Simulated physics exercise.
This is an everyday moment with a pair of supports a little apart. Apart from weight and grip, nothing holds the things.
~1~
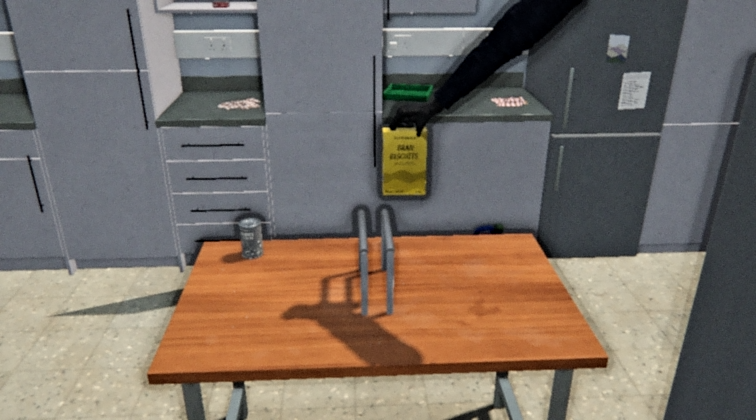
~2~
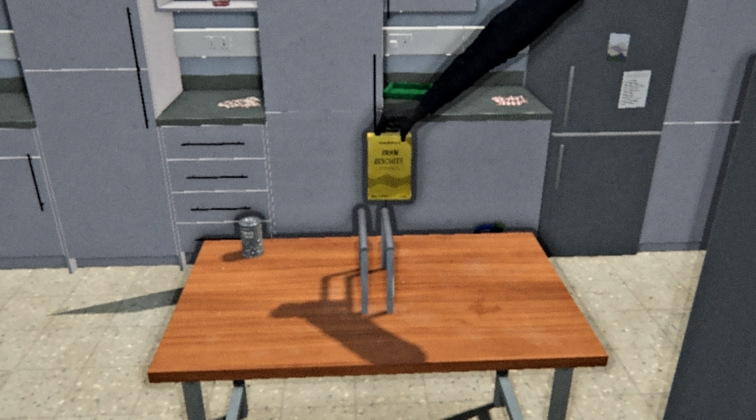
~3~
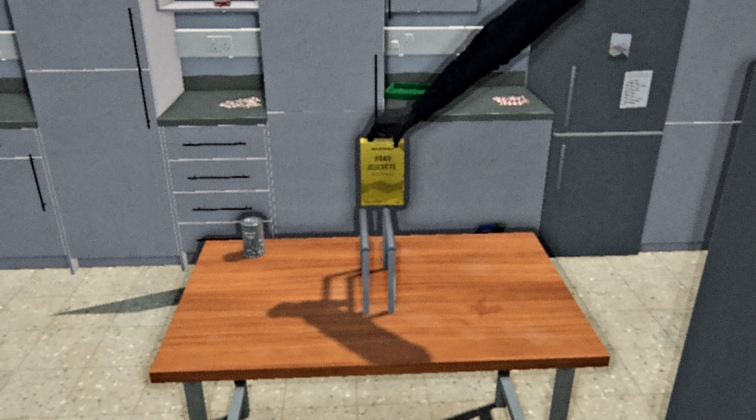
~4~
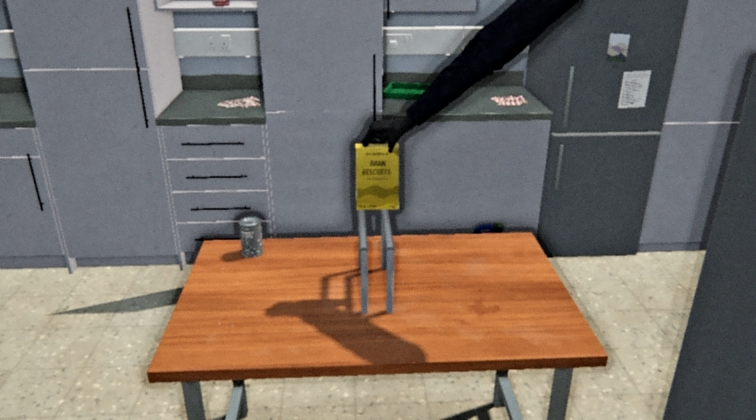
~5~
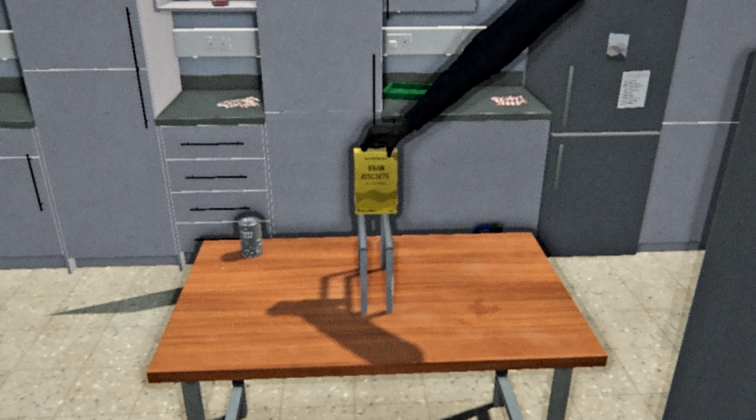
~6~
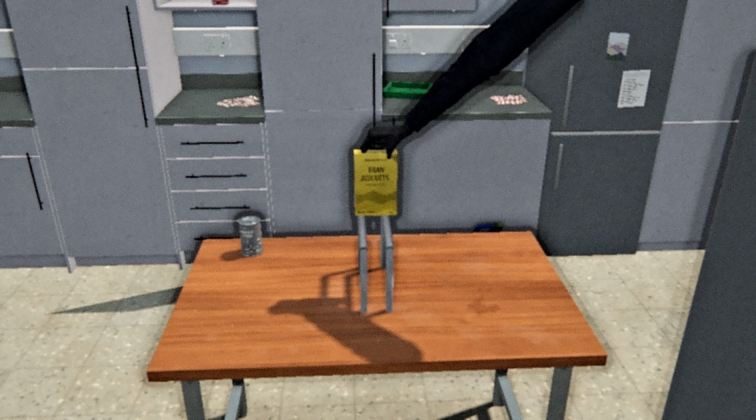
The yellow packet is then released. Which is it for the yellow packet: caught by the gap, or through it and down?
The yellow packet is caught by the gap.
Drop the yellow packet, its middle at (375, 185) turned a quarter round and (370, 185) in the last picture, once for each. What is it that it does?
On try one it slips past, and on try two it gets jammed.
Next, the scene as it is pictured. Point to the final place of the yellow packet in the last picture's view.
The object ends up somewhere near (376, 196).
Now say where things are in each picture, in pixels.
On its way; yellow packet (404, 162); grey tin (251, 238), in the first picture.
On its way; yellow packet (389, 167); grey tin (252, 237), in the second picture.
On its way; yellow packet (382, 172); grey tin (253, 237), in the third picture.
On its way; yellow packet (377, 177); grey tin (251, 237), in the fourth picture.
On its way; yellow packet (376, 181); grey tin (251, 237), in the fifth picture.
Poised above the slot; yellow packet (376, 183); grey tin (251, 236), in the sixth picture.
Then, 0.20 s later than the last frame, yellow packet moved a little near (376, 196).
Then, 0.60 s later than the last frame, yellow packet resting near (376, 196).
When it is over, moved from the start, yellow packet; grey tin as before. End places, in pixels of the last picture, yellow packet near (376, 196). The packet lodges.
